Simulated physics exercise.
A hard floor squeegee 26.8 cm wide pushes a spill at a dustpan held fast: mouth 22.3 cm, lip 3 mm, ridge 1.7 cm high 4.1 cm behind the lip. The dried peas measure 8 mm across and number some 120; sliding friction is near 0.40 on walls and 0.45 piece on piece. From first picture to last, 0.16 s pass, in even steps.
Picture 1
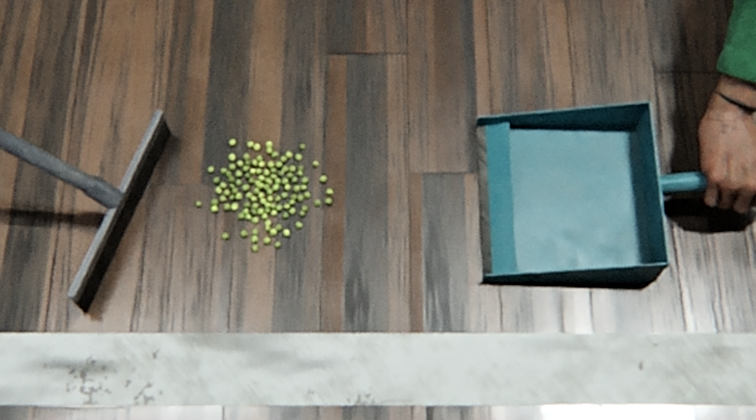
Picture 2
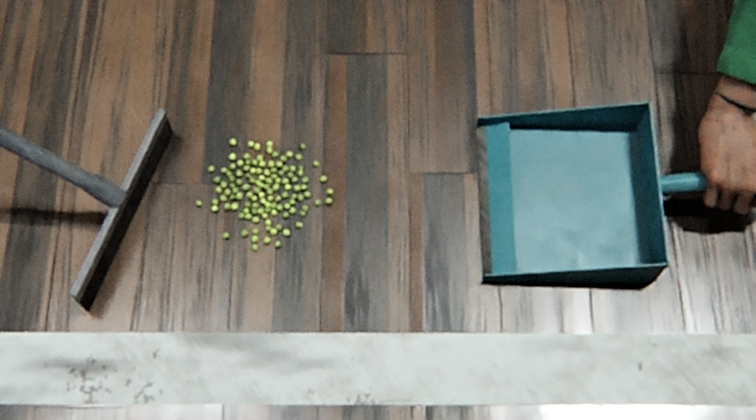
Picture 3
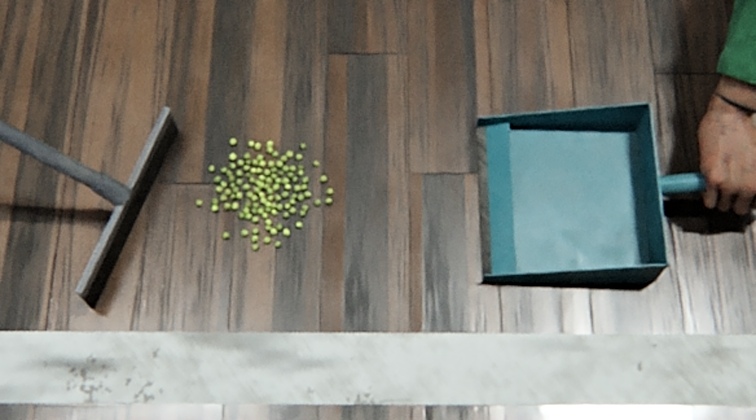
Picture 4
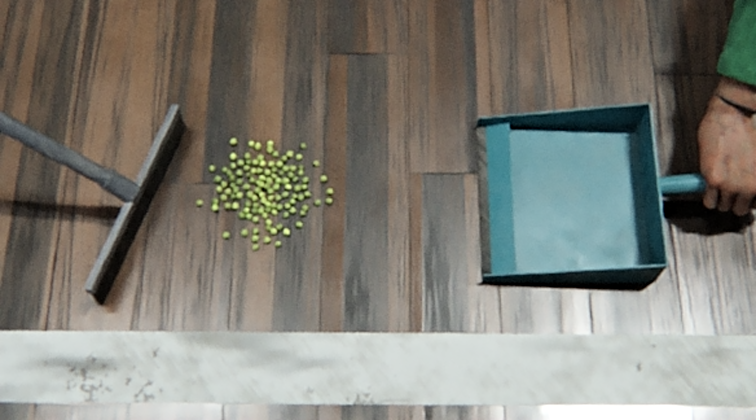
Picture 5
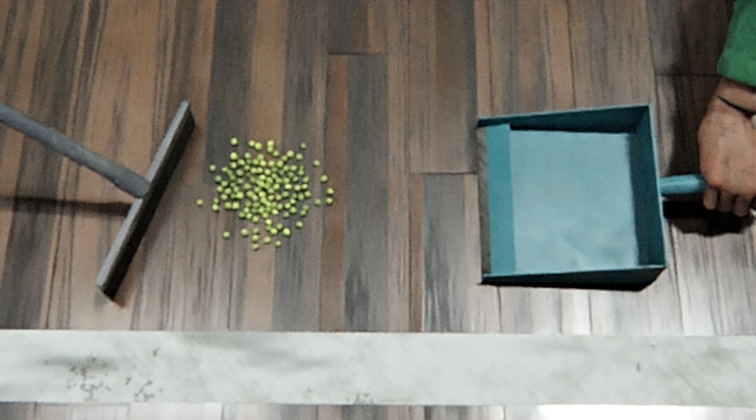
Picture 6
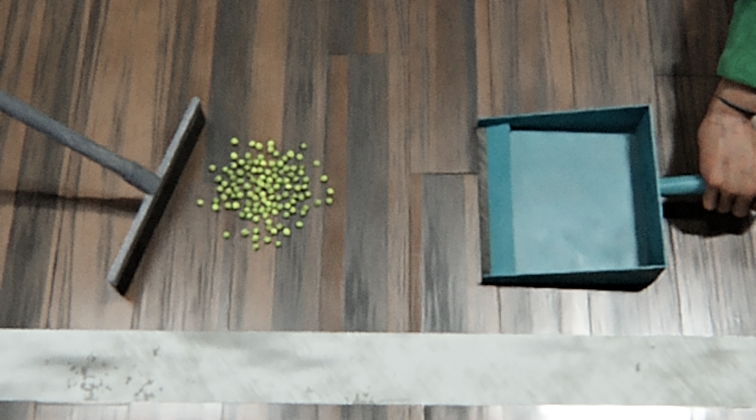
A squeegee on the left slid slowly a short way right across the wooden floor, nearing a scattered patch of green peas without touching them, while a hand kept a teal dustpan still.
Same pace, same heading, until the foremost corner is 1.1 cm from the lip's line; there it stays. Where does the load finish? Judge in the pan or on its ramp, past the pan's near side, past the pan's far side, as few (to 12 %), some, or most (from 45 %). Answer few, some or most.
In the pan or on its ramp: Few; past the pan's near side: Few; past the pan's far side: Few.
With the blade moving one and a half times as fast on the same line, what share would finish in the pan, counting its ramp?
Then about 0 per cent.
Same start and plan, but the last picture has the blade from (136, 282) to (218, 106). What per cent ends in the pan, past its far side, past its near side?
Pan 0, far 5, near 15.
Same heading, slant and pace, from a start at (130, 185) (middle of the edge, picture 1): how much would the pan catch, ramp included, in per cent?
About 0 per cent.
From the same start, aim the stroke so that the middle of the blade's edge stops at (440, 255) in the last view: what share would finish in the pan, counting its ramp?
Some 5 per cent.
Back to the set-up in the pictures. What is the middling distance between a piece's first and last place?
Some 22 cm.
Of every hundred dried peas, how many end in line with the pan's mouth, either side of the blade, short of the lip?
About 90 per cent.
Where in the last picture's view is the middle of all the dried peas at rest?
At about (435, 205).
Then, 0.42 s after the last picture, middle of the blade 25 cm from the lip; 0 % over the lip, far side 0 %, near side 0 %.
Then, 0.71 s after the last picture, middle of the blade 13 cm from the lip; 0 % over the lip, far side 5 %, near side 0 %.
Then, 1.10 s after the last picture, middle of the blade 6 cm from the lip; 0 % over the lip, far side 10 %, near side 0 %.
In the end, pan 0 %, near side 0 %, far side 10 %, in front of the lip or behind the blade 90 %.
